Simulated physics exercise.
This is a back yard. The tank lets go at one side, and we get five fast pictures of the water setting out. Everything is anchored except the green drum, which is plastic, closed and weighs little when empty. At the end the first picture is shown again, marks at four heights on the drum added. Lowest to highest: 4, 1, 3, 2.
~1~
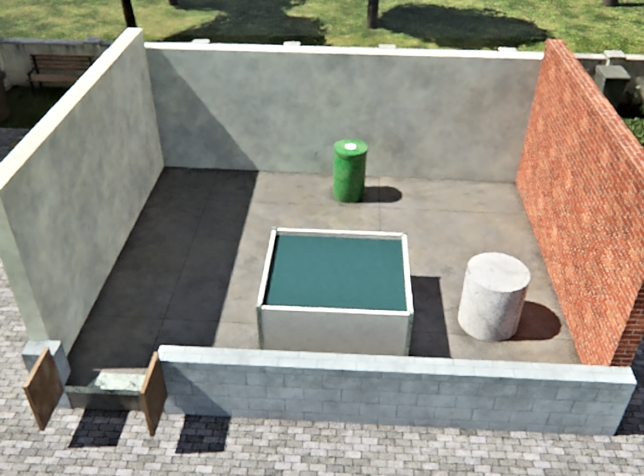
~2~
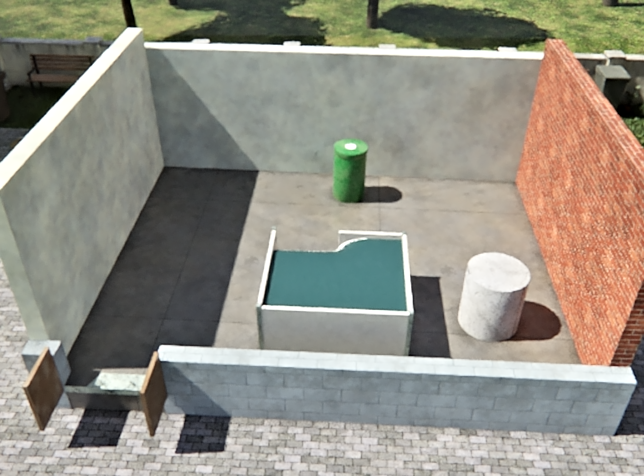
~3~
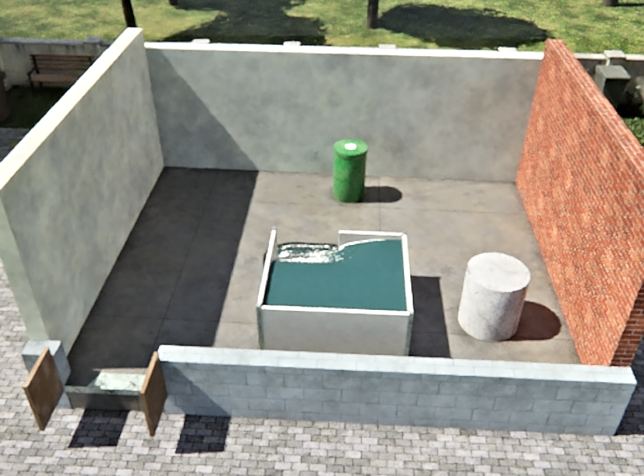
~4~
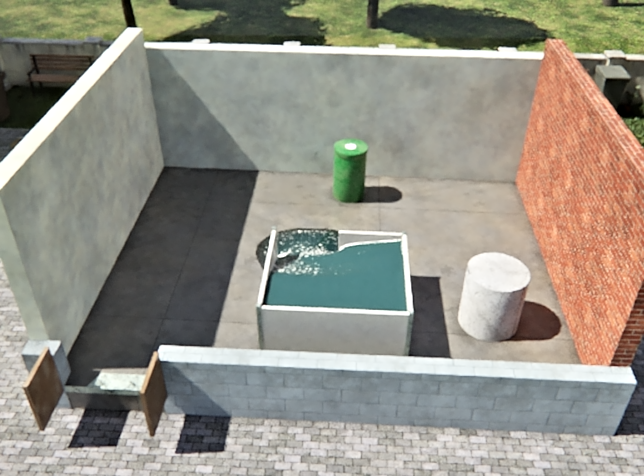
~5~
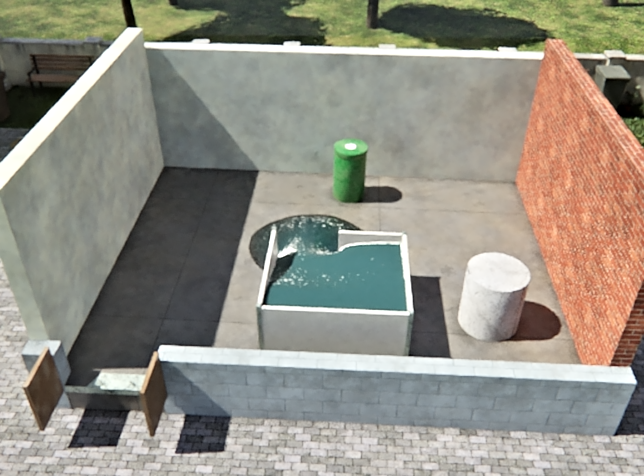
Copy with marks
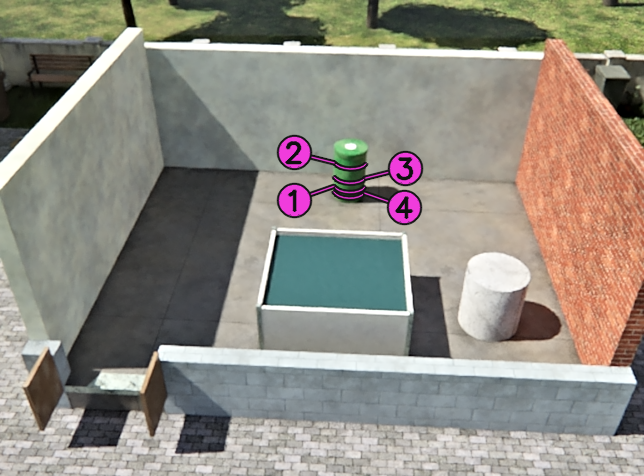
Green water draining through a gap in the back of a square tank and spreading across the walled yard's floor behind it.
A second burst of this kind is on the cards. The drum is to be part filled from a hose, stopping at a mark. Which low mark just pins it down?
Take 3.
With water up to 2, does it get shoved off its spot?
No, not at all.
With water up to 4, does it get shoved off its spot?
Yes, that goes wrong.
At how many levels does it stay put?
Two.
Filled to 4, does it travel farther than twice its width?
Yes, it does.
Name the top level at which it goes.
1 it is.
On the marked copy, 1 at (349, 192); 2 at (349, 168); 3 at (349, 183); 4 at (348, 198); from the bottom up 4, 1, 3, 2.
With 1, it is pushed about its own width away.
With 2, it does not move.
With 3, it does not move.
With 4, it is pushed about 5 times its own width away.
